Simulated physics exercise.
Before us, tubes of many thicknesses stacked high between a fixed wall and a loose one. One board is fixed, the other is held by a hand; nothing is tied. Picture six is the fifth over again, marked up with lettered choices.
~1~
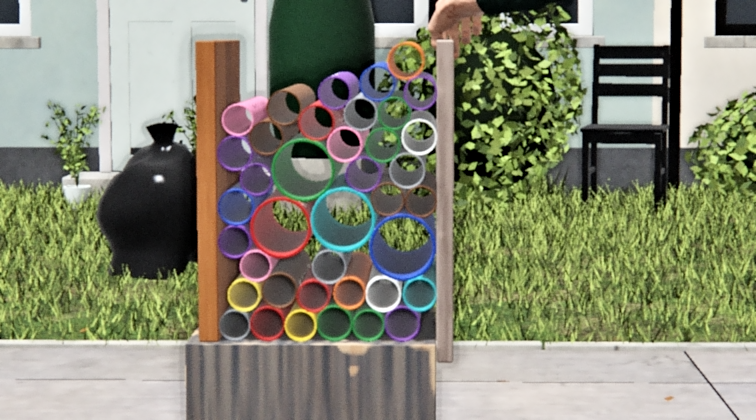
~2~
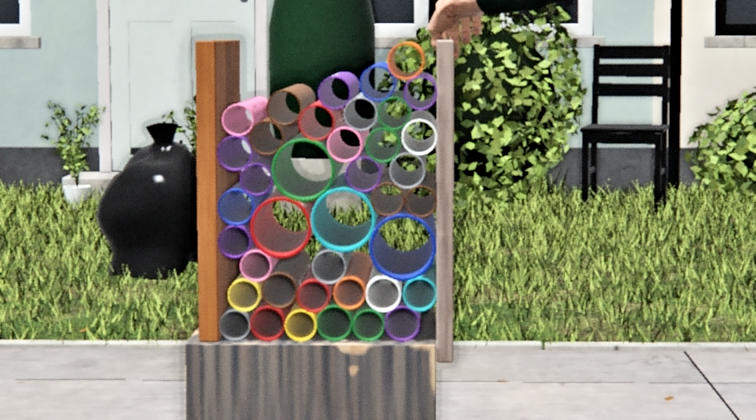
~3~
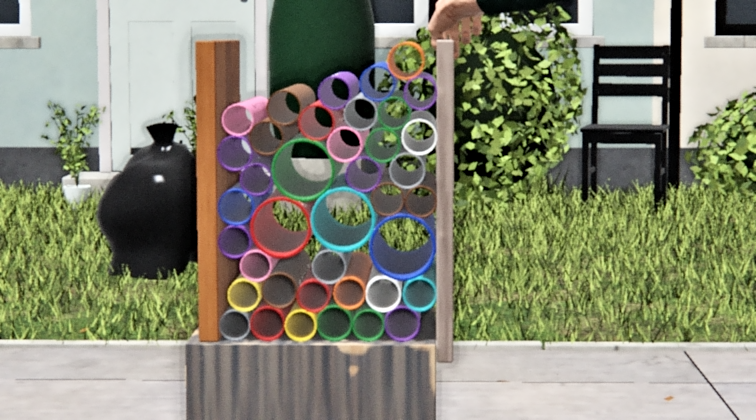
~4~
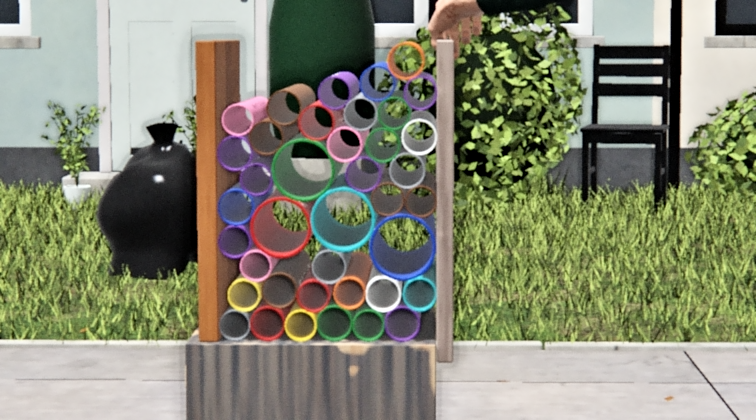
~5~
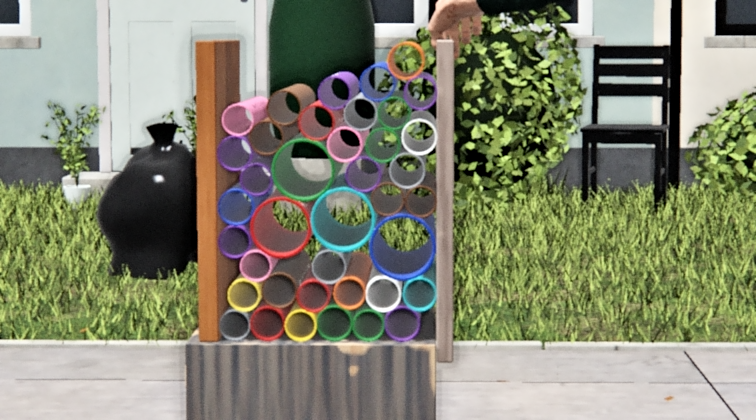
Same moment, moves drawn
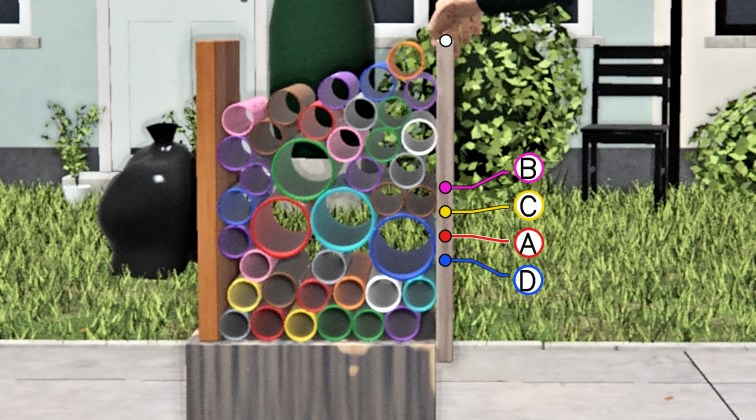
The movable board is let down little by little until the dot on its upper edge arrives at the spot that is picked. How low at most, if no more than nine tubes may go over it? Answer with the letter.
C is the limit.
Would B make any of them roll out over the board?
Yes.
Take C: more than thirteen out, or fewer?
Fewer than thirteen.
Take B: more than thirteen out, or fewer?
It loses fewer than thirteen.
On the marked copy, A at (446, 236); B at (446, 187); C at (446, 212); D at (445, 260); the white dot at (446, 41).
Taking C. A third of the way, top of the board (437, 114).
Two thirds of the way, top of the board (437, 196).
When it is over, top of the board (437, 211), about five out over the board.
As for the rest, A more than nine out over the board; B about five out over the board; D more than nine out over the board.
